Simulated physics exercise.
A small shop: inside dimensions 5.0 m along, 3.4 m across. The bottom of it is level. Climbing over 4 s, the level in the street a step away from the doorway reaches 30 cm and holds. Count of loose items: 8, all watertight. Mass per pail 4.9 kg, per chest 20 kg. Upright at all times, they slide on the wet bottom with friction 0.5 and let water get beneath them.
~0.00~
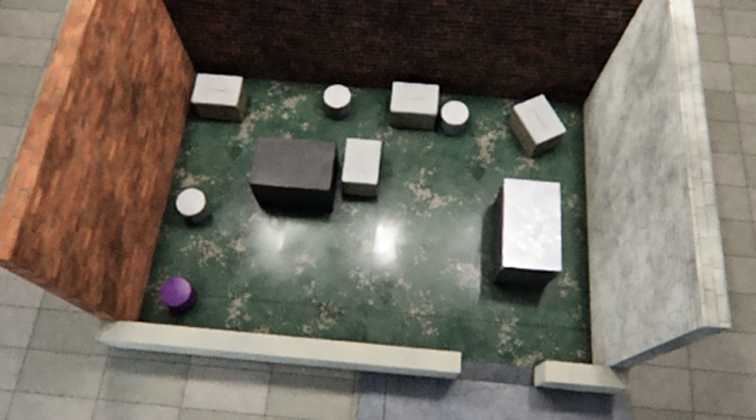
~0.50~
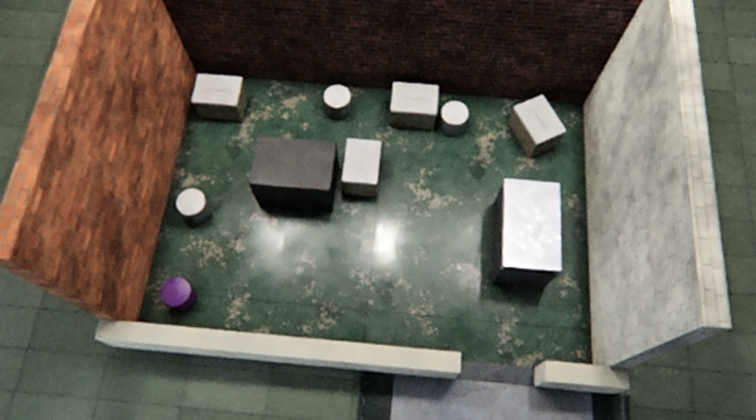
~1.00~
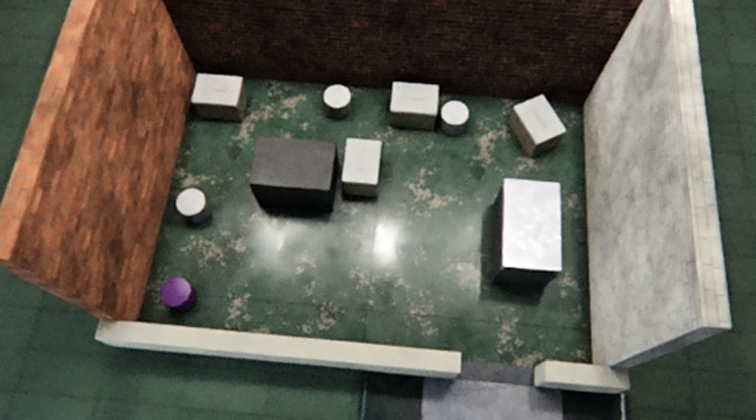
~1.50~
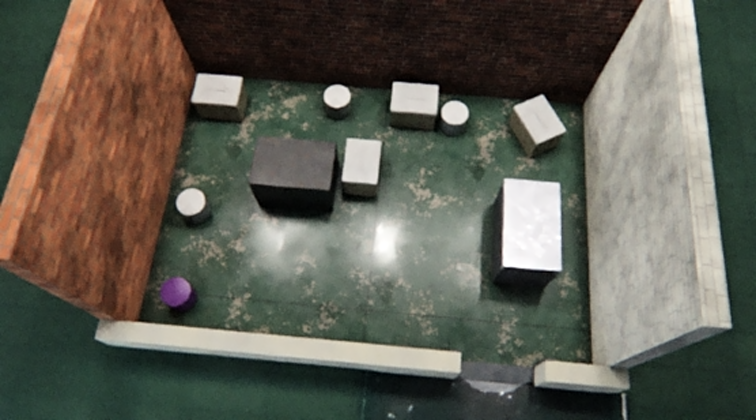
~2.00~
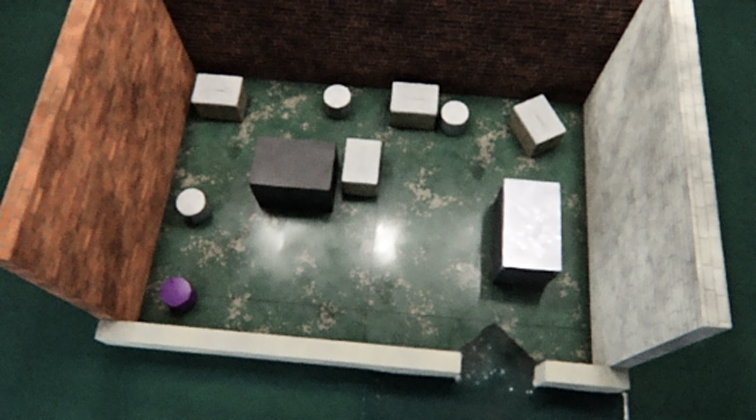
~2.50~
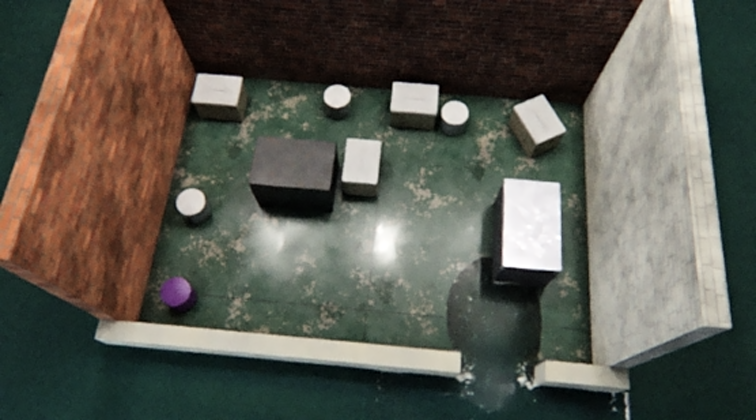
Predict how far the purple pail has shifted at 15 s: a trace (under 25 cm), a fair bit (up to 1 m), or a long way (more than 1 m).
A long way.
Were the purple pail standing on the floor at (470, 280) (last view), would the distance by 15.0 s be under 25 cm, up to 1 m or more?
In that run it wanders far off.
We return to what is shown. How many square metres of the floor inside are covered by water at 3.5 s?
Somewhere around 3.5 m2, roughly.
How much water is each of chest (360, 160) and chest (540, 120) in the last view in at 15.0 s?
Depth approx. 14 cm / 19 cm.
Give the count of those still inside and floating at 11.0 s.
Answer: 8.
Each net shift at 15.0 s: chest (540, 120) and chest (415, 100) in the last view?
10 cm, 250 cm.
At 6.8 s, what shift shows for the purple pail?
0 cm, give or take.
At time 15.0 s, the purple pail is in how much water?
Depth: About 16 cm.
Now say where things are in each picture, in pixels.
In the first picture, the purple pail at (175, 291) rests on the ground; water covers 0.0 m2; 0 of 8 have shifted.
In the second picture, the purple pail at (175, 291) rests on the ground; water covers 0.0 m2; 0 of 8 have shifted.
In the third picture, the purple pail at (175, 291) rests on the ground; 0.0 m2 under water; 0 of 8 have shifted.
In the fourth picture, the purple pail at (175, 291), on the bottom; 0.0 m2 under water; 0 of 8 have shifted.
In the fifth picture, the purple pail at (175, 291) rests on the ground; water covers 0.2 m2; 0 of 8 have shifted.
In the sixth picture, the purple pail at (175, 291), on the bottom; water covers 0.9 m2; 0 of 8 have shifted.
After 3.5 s the purple pail is near (175, 291), 0.0 m from its start, aground; 0 afloat.
After 6.8 s the purple pail is near (175, 291), 0.0 m from its start, aground; 3 afloat.
After 11.0 s the purple pail is near (251, 295), 0.8 m from its start, afloat; 8 afloat.
After 15.0 s the purple pail is near (374, 171), 2.5 m from its start, afloat; 8 afloat.
